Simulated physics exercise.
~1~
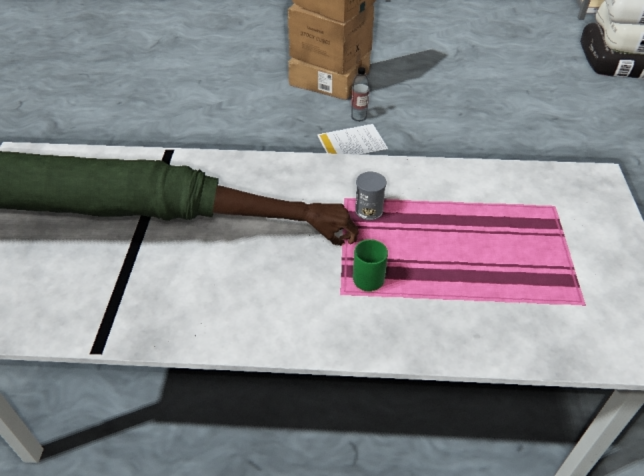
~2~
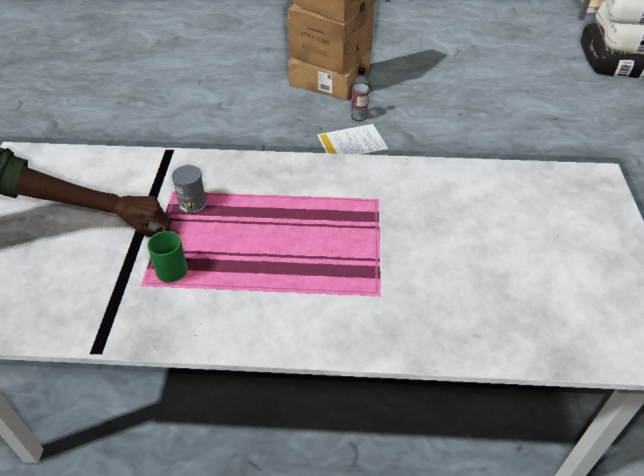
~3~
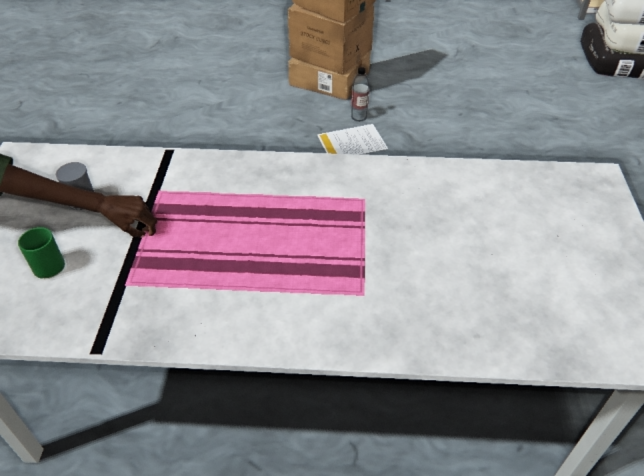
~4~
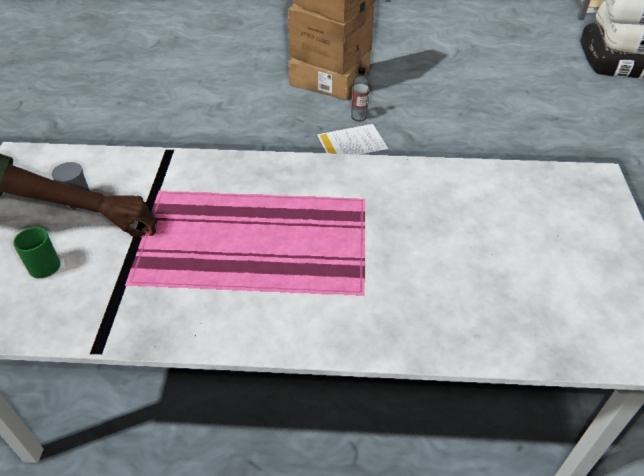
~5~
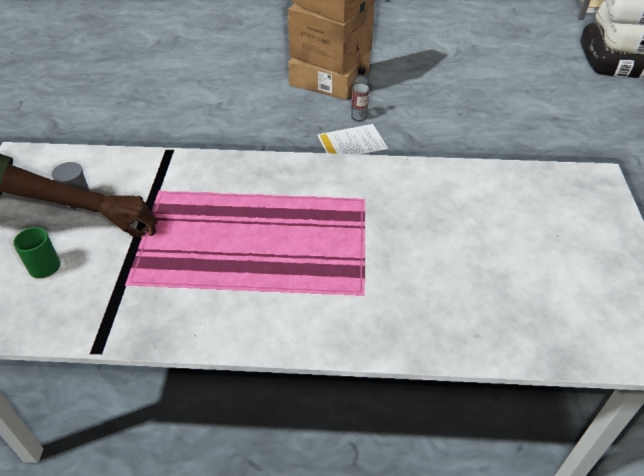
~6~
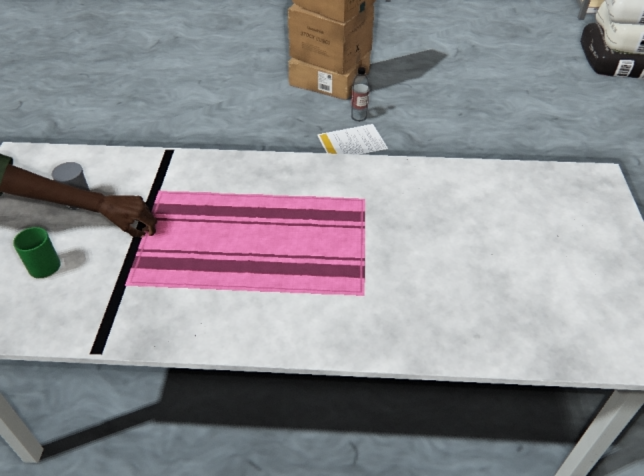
On a pale table in a room with a grey floor and stacked cardboard boxes behind, a dark-sleeved arm grips the left edge of a pink striped runner holding a grey tin and a green mug. The hand pulls the cloth left towards a black strip of tape, and both items ride along upright. At the tape, the hand stops, and the tin and mug slide off the front edge onto the bare tabletop. They travel slightly further left and settle. Finally, both stand upright beyond the tape while the hand stays on the still runner.
